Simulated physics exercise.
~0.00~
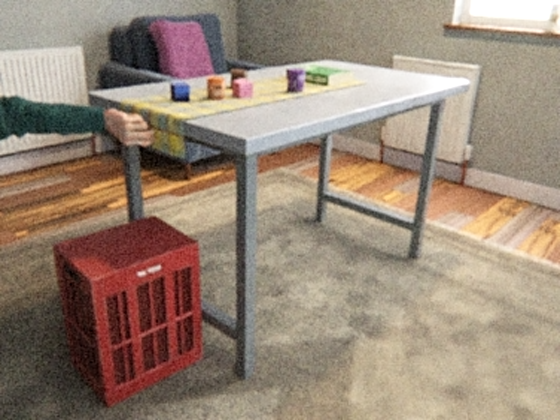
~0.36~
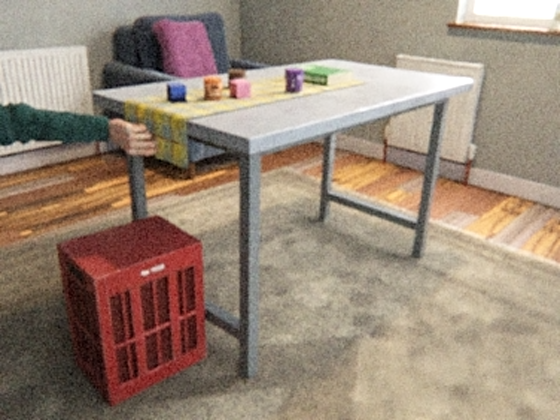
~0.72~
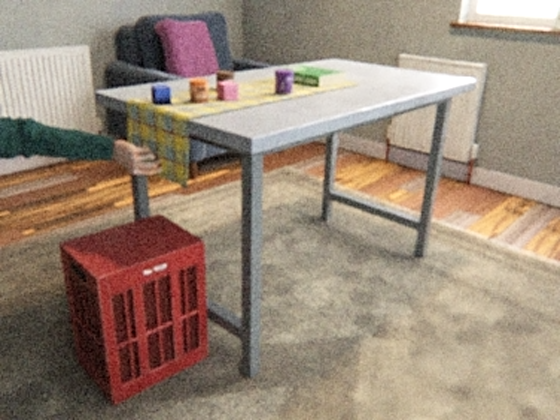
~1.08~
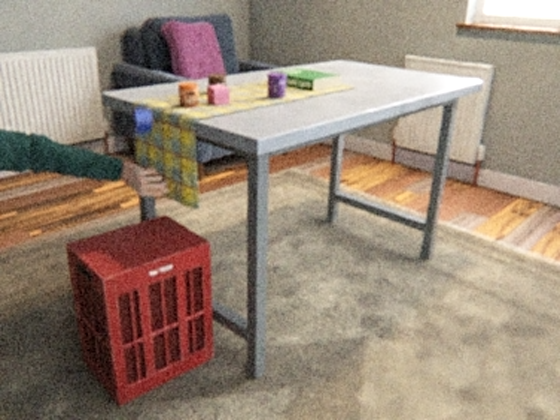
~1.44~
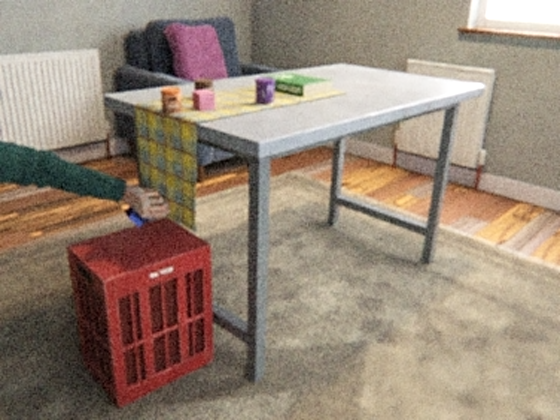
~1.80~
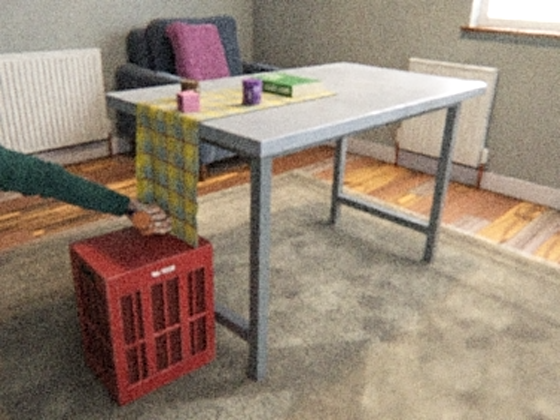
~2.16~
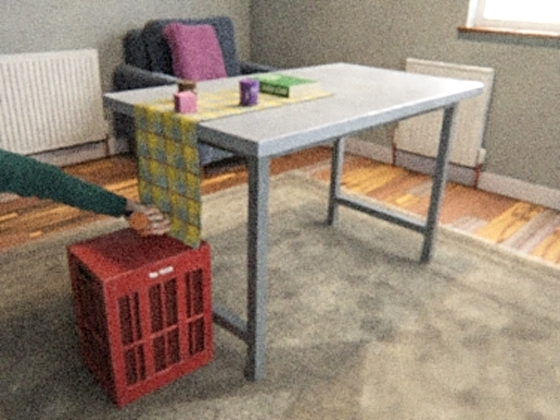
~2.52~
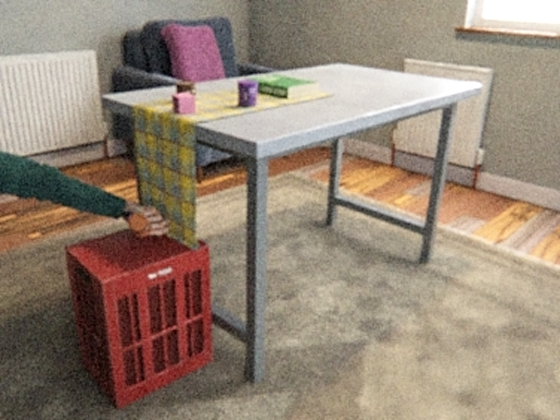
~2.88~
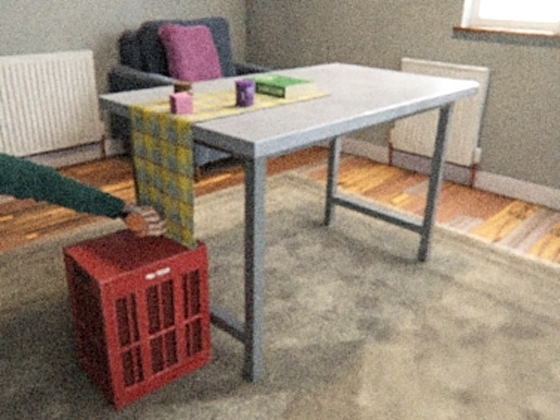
A yellow checked scarf lies along the near left part of a grey table, seen from slightly above by a gently swaying camera. On it sit a blue cube, orange and brown pots, a pink cube, a purple object and a green book, with a red crate below and a dark armchair behind. A green-sleeved hand at the left pulls the hanging end steadily down, drawing the things toward the edge. The blue cube tips over and drops, then the orange pot goes too. The hem reaches the crate and the hand stops, leaving the rest on the table.
